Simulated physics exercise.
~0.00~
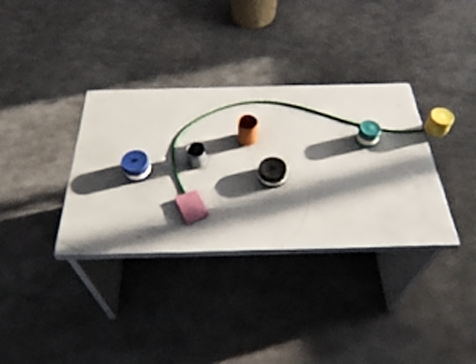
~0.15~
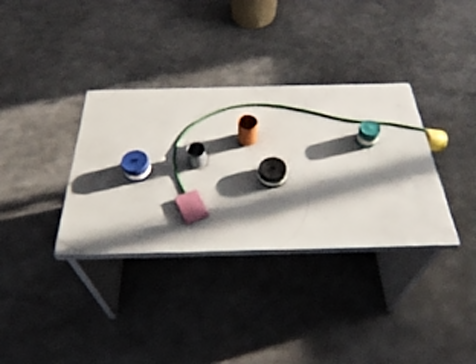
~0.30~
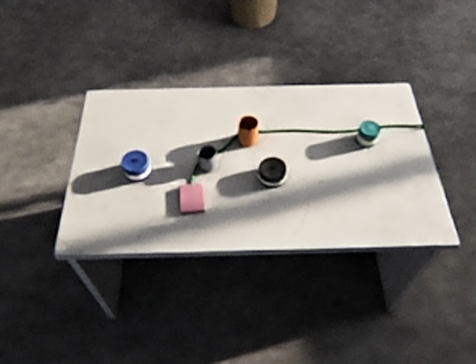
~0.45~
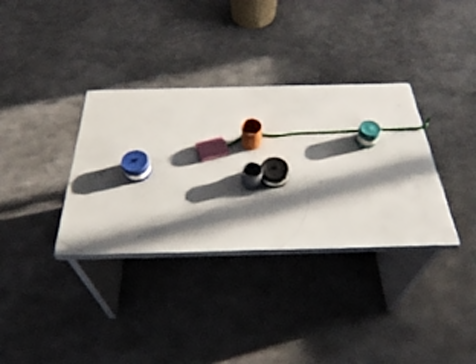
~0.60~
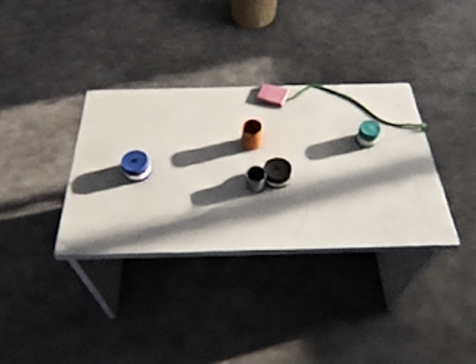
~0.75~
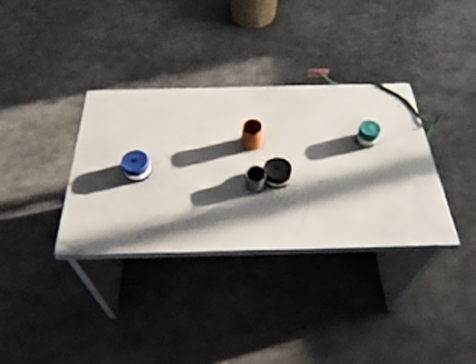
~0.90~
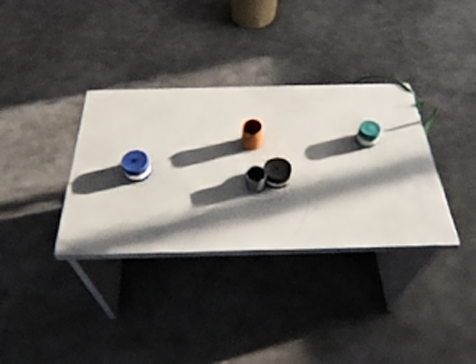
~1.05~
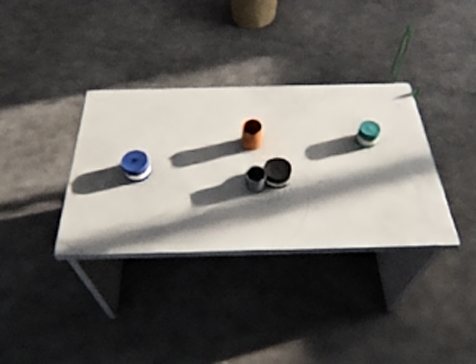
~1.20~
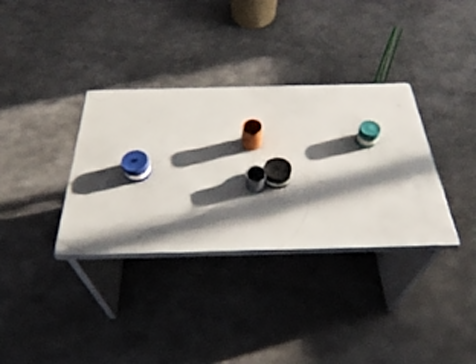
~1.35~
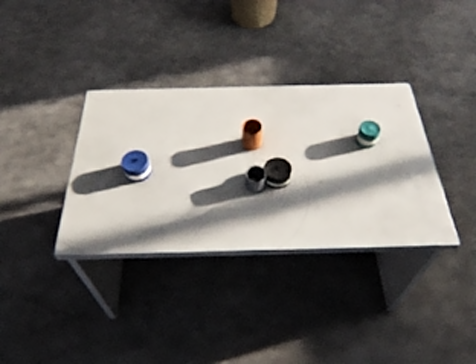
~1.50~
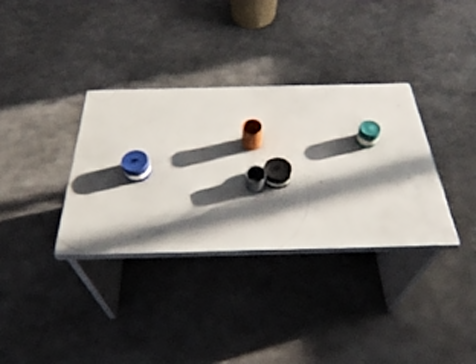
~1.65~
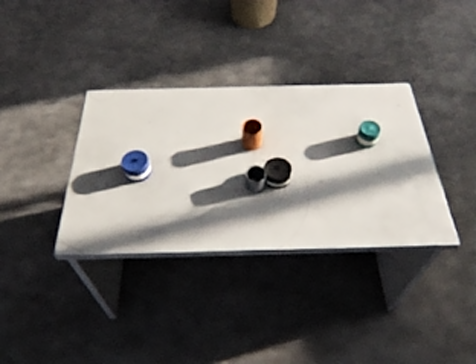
The yellow speaker dropped off the right edge of the white desk, pulling a thin green cable that dragged a pink block across the top, nudging the grey mug against the black canister, before block and cable slipped off, leaving the other items standing.
